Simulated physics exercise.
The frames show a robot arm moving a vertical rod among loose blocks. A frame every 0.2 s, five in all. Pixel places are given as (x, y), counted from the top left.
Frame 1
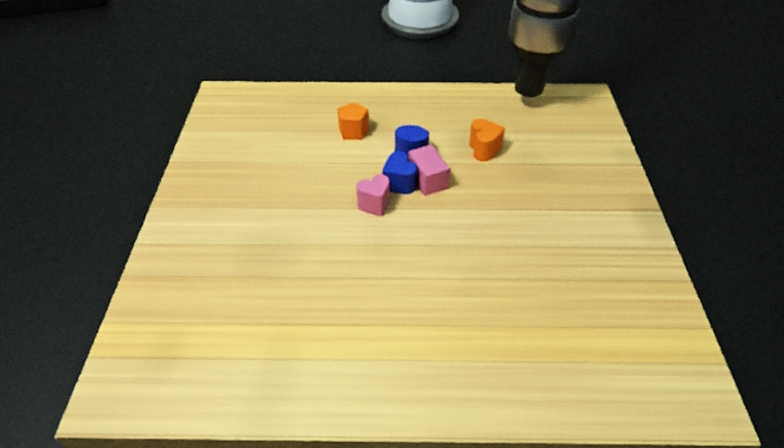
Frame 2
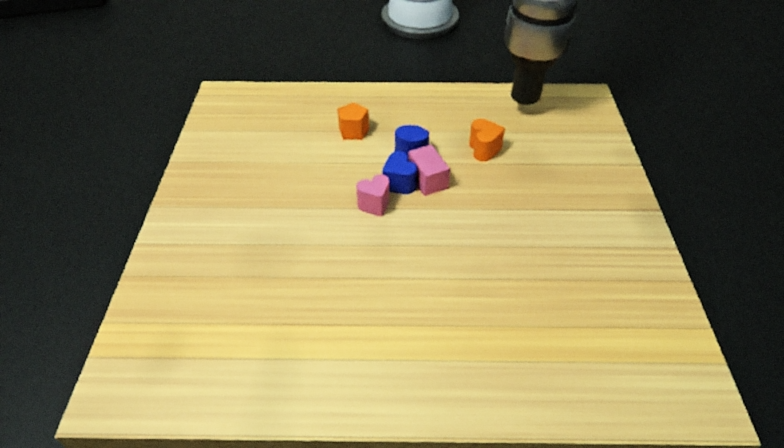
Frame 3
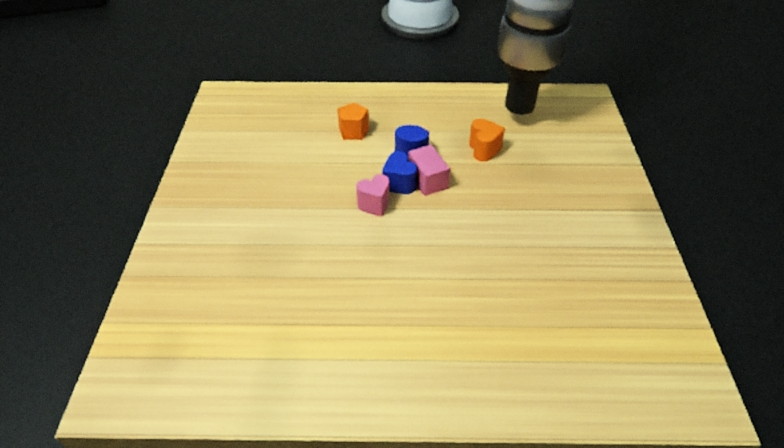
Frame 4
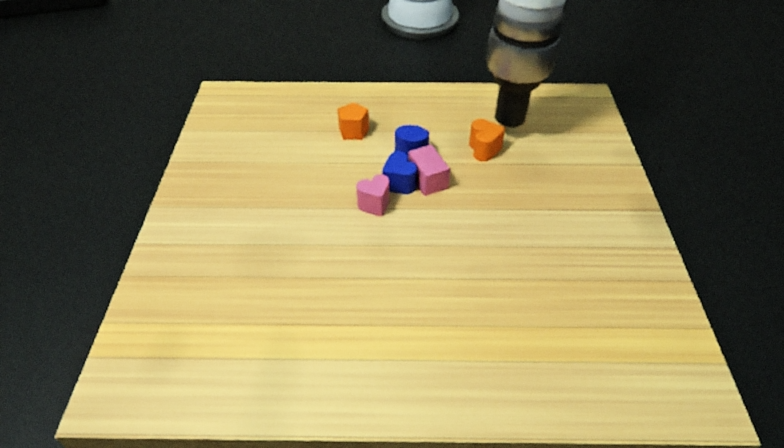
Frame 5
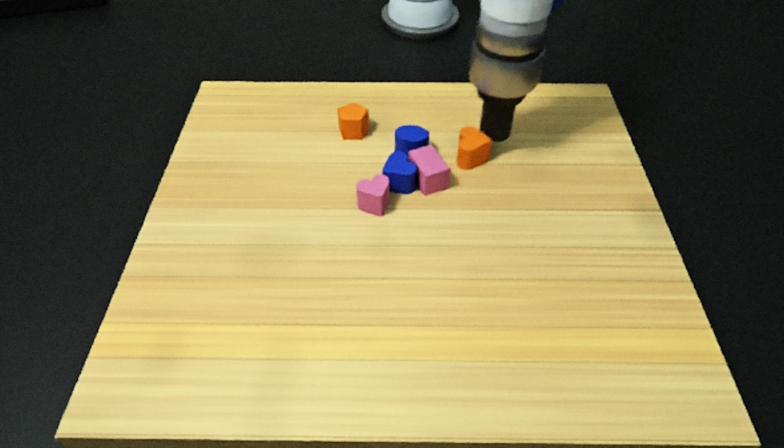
On a wooden board, a robot rod moves down-left and nudges an orange heart-shaped block slightly.
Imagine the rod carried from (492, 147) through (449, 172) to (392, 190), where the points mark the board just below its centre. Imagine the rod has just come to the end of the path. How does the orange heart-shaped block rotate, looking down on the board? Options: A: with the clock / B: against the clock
Option B.
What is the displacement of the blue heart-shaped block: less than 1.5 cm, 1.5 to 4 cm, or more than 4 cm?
Offset: Above 4 cm.
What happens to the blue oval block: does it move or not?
The blue oval block is left alone.
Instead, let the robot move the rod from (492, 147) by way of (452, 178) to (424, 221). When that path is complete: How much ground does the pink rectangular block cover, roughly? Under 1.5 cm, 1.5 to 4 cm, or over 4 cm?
Travel: Beyond 4 cm.
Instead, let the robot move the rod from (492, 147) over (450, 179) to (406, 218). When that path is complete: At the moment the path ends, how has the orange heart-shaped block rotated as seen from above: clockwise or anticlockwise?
Answer: With the clock.
What follows on the original path. One third of the way, rod (468, 151); blue heart-shaped block (387, 166), turned 20° clockwise; pink rectangular block (416, 168), turned 15° clockwise; orange heart-shaped block (444, 157).
Two thirds of the way, rod (431, 164); pink heart-shaped block (355, 191), turned 50° anticlockwise; blue heart-shaped block (358, 166), turned 50° clockwise; pink rectangular block (384, 180), turned 15° clockwise; orange heart-shaped block (412, 175), turned 20° anticlockwise.
At the end, rod (391, 176); pink heart-shaped block (327, 202), turned 35° anticlockwise; blue heart-shaped block (348, 170), turned 95° clockwise; blue oval block unmoved; pink rectangular block (355, 197); orange heart-shaped block (386, 192), turned 35° anticlockwise.
